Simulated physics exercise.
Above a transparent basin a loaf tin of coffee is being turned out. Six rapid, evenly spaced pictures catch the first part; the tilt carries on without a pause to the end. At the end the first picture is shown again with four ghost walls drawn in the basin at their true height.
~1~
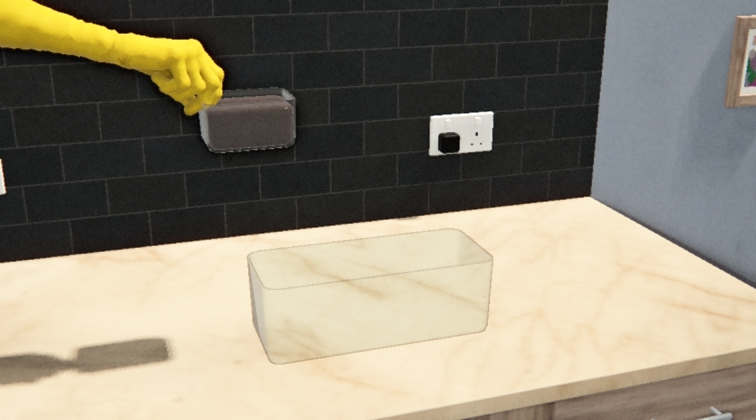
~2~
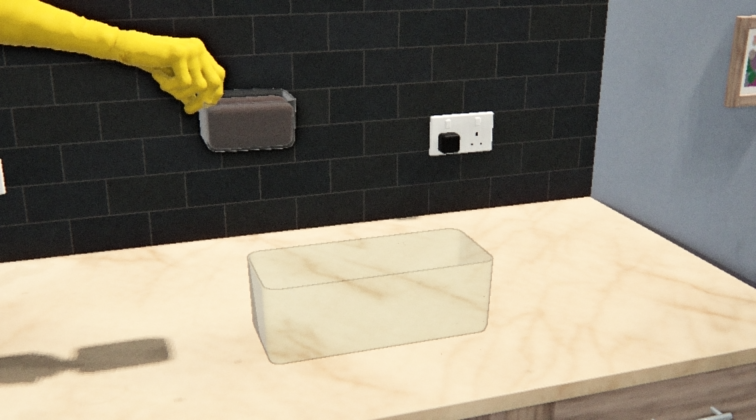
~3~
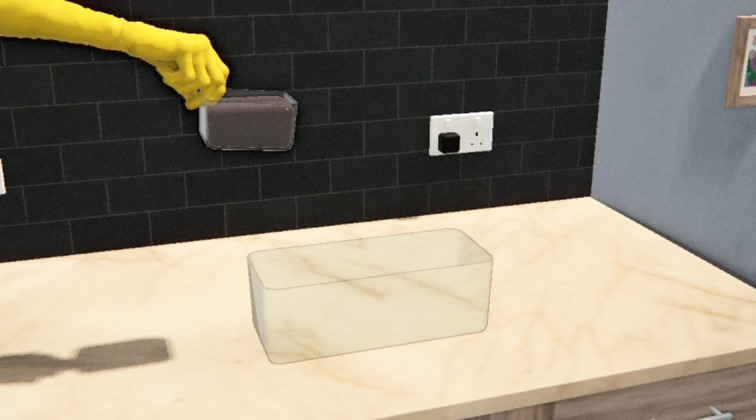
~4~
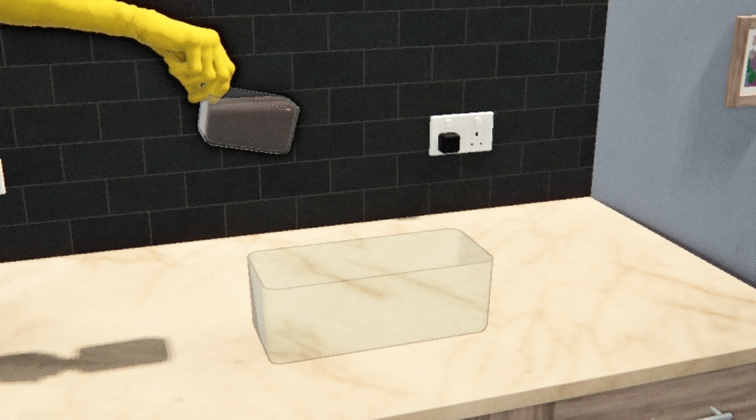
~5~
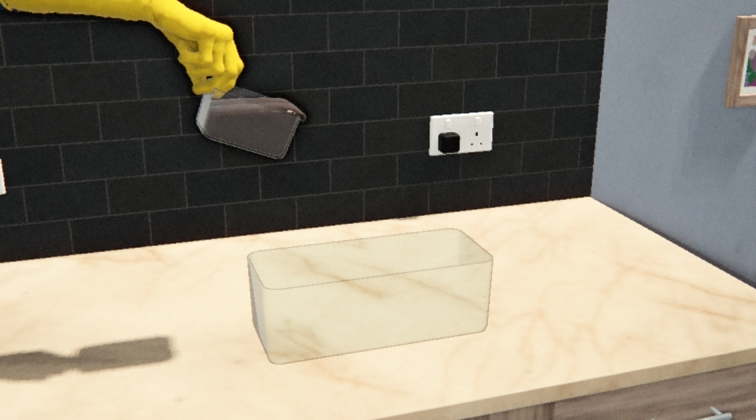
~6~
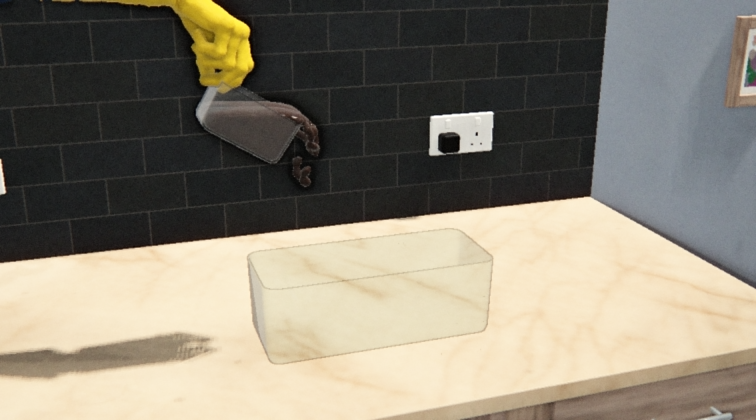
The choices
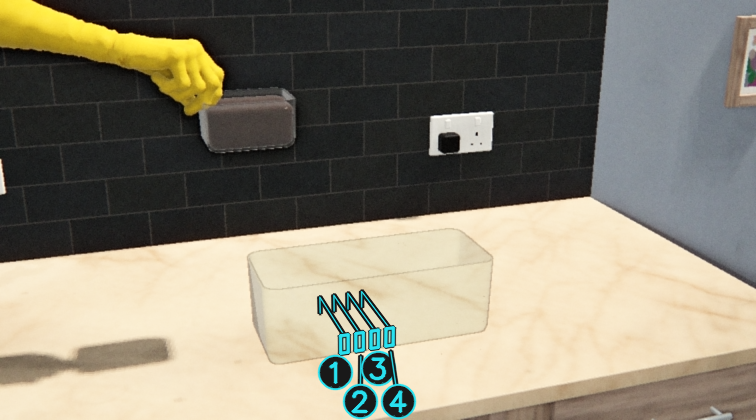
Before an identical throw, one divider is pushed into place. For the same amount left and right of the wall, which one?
Place 3 does it best.
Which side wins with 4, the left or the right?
The left side.
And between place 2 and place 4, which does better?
Place 2.
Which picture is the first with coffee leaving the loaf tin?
Picture 5.
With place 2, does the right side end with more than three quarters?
No.
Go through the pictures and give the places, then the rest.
In the first frame, upright, lip at (288, 93); basin from (267, 363) to (486, 328); nothing has left yet.
In the second frame, upright, lip at (288, 94); nothing has left yet.
In the third frame, tipped about 6°, lip at (290, 97); nothing has left yet.
In the fourth frame, tipped about 13°, lip at (292, 102); nothing has left yet.
In the fifth frame, tipped about 22°, lip at (294, 110); coffee is over the lip, down to (297, 115).
In the sixth frame, tipped about 32°, lip at (294, 118); coffee is over the lip, down to (303, 181).
On the marked copy, 1 at (345, 358); 2 at (360, 356); 3 at (375, 353); 4 at (390, 351).
With 1, about 28 % ends left of the wall and 69 % right of it; 3 % is lost outside.
With 2, about 34 % ends left of the wall and 64 % right of it.
With 3, about 46 % ends left of the wall and 52 % right of it.
With 4, about 79 % ends left of the wall and 19 % right of it; 3 % is lost outside.
